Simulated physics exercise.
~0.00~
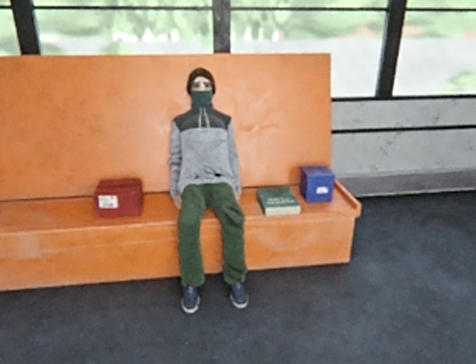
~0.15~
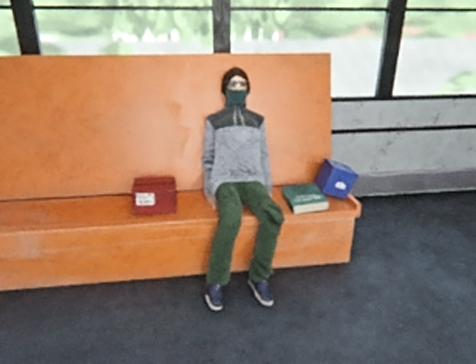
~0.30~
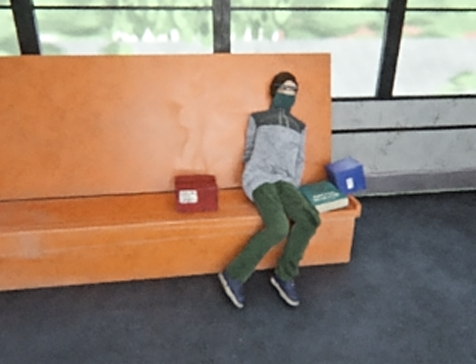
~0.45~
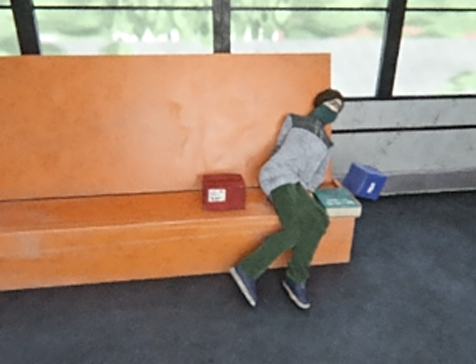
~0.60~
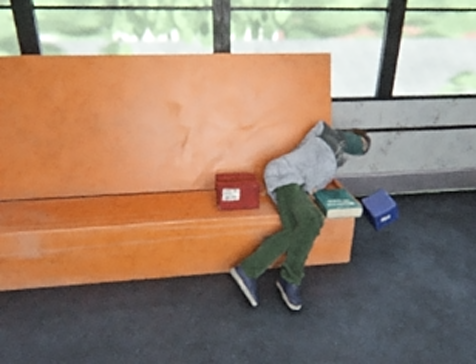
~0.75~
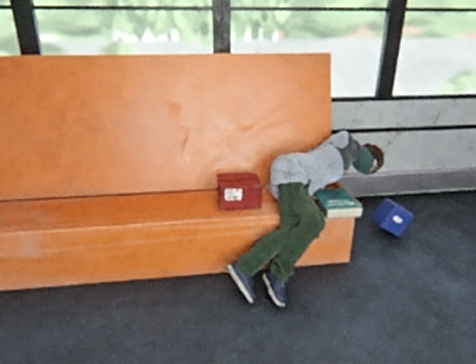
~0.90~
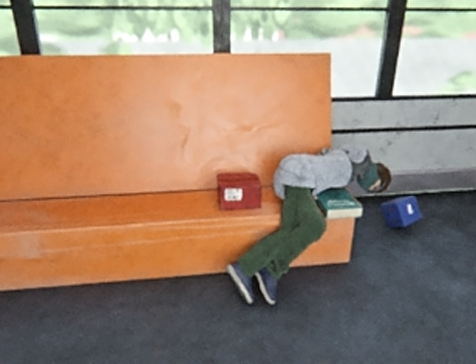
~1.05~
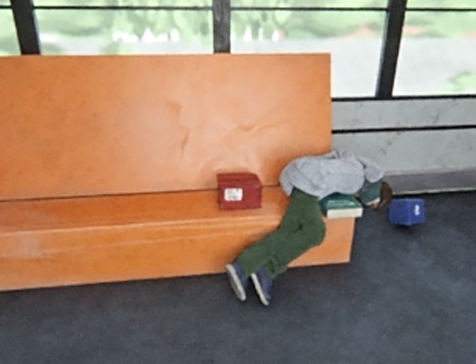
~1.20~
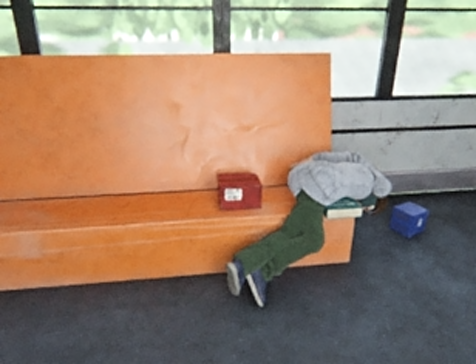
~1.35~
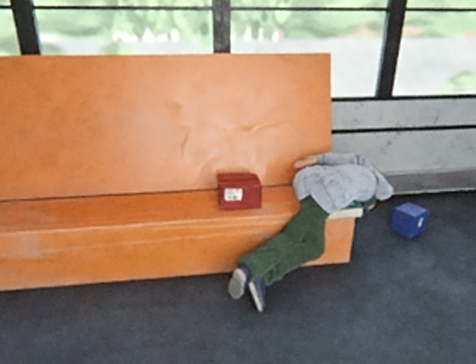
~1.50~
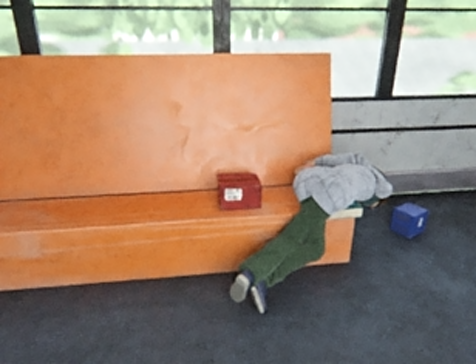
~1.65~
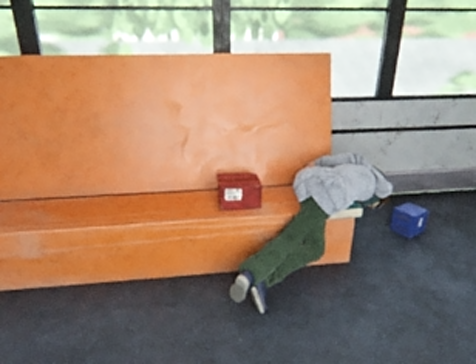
A seated person slides right and slumps over the bench end as a blue tub falls off.
